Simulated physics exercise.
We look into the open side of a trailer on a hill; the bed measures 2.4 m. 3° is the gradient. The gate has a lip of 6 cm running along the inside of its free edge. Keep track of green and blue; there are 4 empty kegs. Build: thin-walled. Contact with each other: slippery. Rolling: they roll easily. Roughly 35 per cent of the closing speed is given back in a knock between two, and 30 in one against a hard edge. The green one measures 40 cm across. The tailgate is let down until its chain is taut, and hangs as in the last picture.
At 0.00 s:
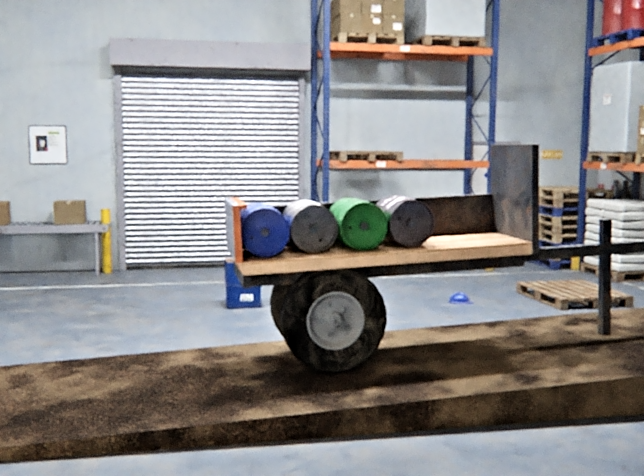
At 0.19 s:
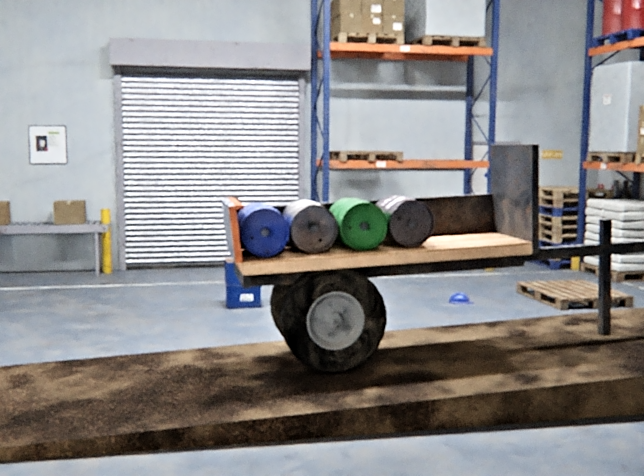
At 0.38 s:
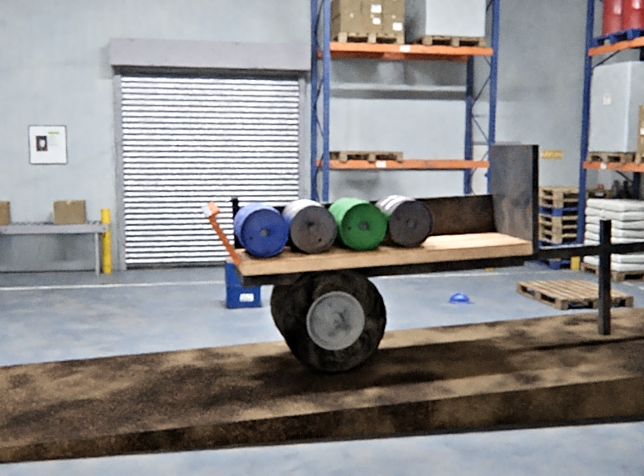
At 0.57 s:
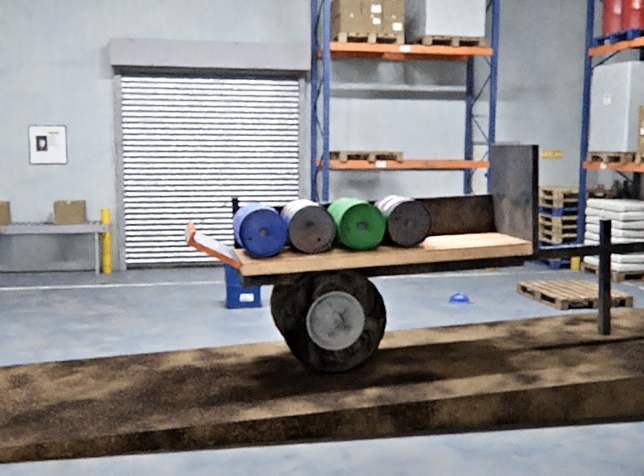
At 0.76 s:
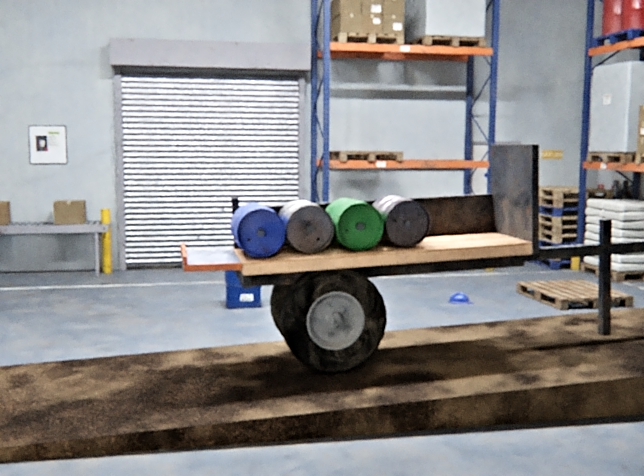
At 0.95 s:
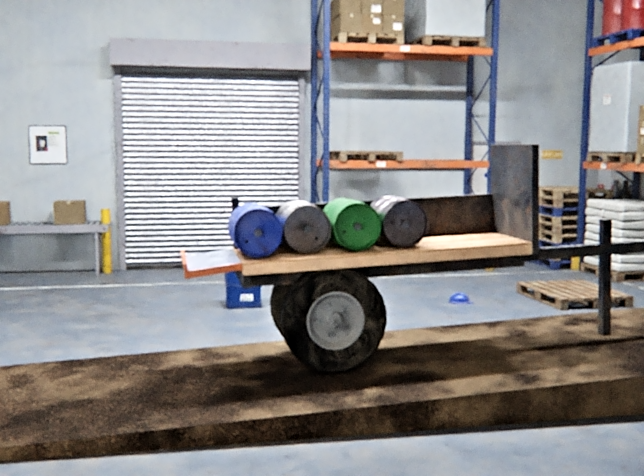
The orange-edged gate at the left end of a trailer bed starts upright beside four barrels lying on their sides, then swings outward and down to the left. It passes level and ends tilted slightly below it, while the blue, grey and green barrels shift only slightly left.
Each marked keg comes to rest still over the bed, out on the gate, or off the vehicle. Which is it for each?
Green keg: Still over the bed, blue: Out on the gate.
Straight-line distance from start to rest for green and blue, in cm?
For green it's around 50, and for blue around 50.
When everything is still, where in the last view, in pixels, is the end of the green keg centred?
Around (301, 230).
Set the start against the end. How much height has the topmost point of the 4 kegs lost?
0 cm.
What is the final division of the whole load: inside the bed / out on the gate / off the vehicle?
Respectively 3, 1, 0.
By 1.4 s, green is on the bed, 90 cm short of the hinge, rolling left; blue is on the bed, 10 cm short of the hinge, rolling left; 0 of 4 are out.
By 1.9 s, green is on the bed, 75 cm short of the hinge, rolling left; blue is on the gate, 5 cm past the hinge, rolling left; 0 of 4 are out.
Finally (2.9 s), green is on the bed, 50 cm short of the hinge; blue is on the gate, 30 cm past the hinge; 0 of 4 are out.
